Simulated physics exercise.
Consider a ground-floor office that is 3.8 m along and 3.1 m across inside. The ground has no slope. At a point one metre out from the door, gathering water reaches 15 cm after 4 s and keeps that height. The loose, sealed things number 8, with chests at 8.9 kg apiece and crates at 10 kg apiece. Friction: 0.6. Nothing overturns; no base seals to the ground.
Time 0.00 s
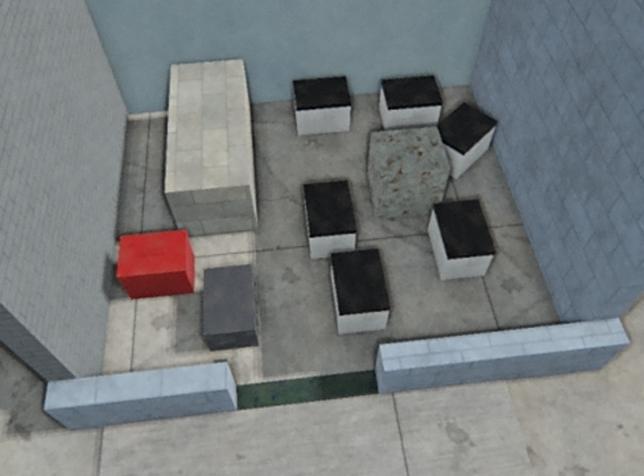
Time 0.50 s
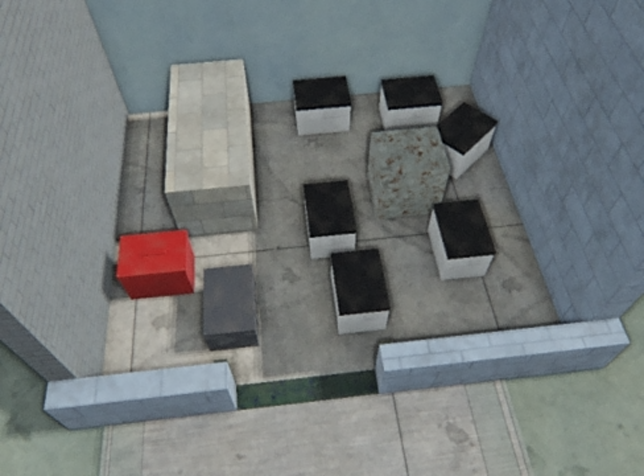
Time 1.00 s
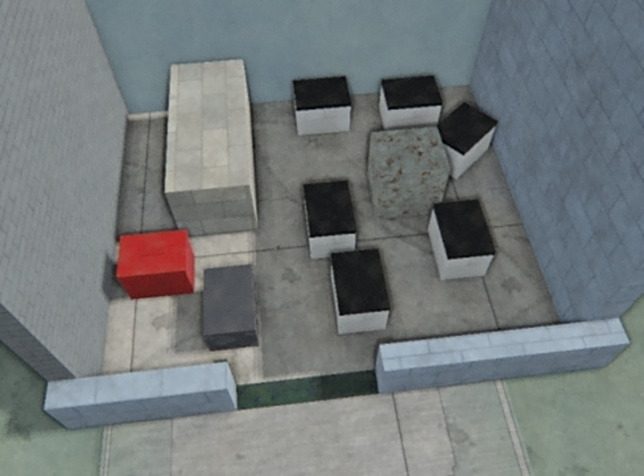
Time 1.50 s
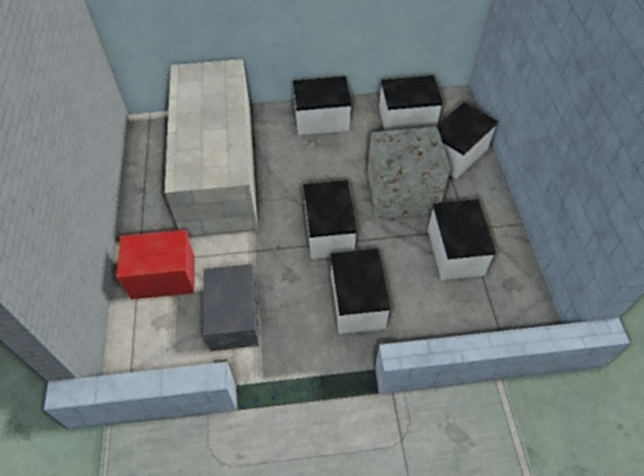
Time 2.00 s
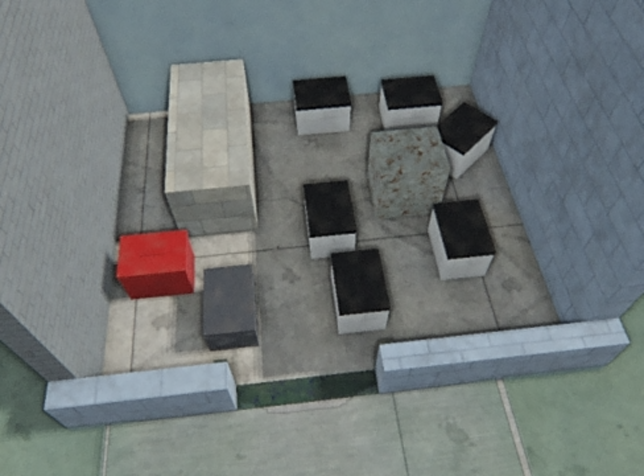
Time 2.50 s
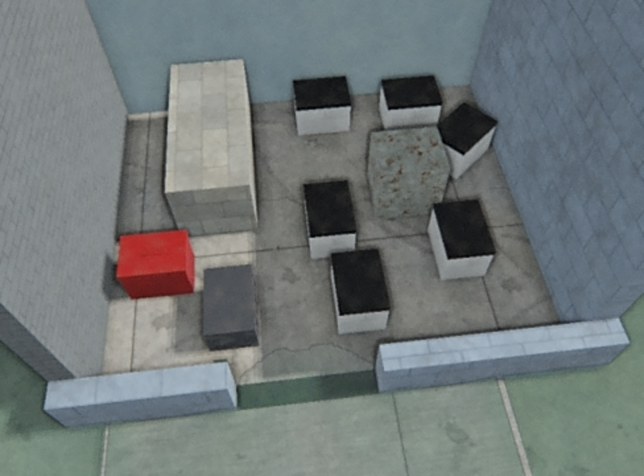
Outside a walled room of still boxes, greenish water spreads over the paving to the doorway.
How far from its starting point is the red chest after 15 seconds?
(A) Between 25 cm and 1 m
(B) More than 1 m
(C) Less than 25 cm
(A) Between 25 cm and 1 m.
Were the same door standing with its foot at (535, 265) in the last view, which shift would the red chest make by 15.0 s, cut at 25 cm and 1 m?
Red chest: Goes a long way.
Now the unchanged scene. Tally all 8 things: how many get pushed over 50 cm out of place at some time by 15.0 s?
That makes 8.
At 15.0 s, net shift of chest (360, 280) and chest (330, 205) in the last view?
They sit 120 cm and 140 cm away, in the order given.
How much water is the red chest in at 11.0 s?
Near 7 cm deep.
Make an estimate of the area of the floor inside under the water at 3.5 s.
About 1.0 m2.
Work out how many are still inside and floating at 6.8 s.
At that moment it comes to 4.
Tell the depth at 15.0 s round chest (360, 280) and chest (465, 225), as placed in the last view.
First roughly 11 cm, second roughly 9 cm.
After 3.5 s the red chest is near (152, 253), 0.0 m from its start, aground; 0 afloat.
After 6.8 s the red chest is near (147, 255), 0.0 m from its start, afloat; 4 afloat.
After 11.0 s the red chest is near (130, 320), 0.6 m from its start, afloat; 8 afloat.
After 15.0 s the red chest is near (144, 318), 0.6 m from its start, afloat; 8 afloat.
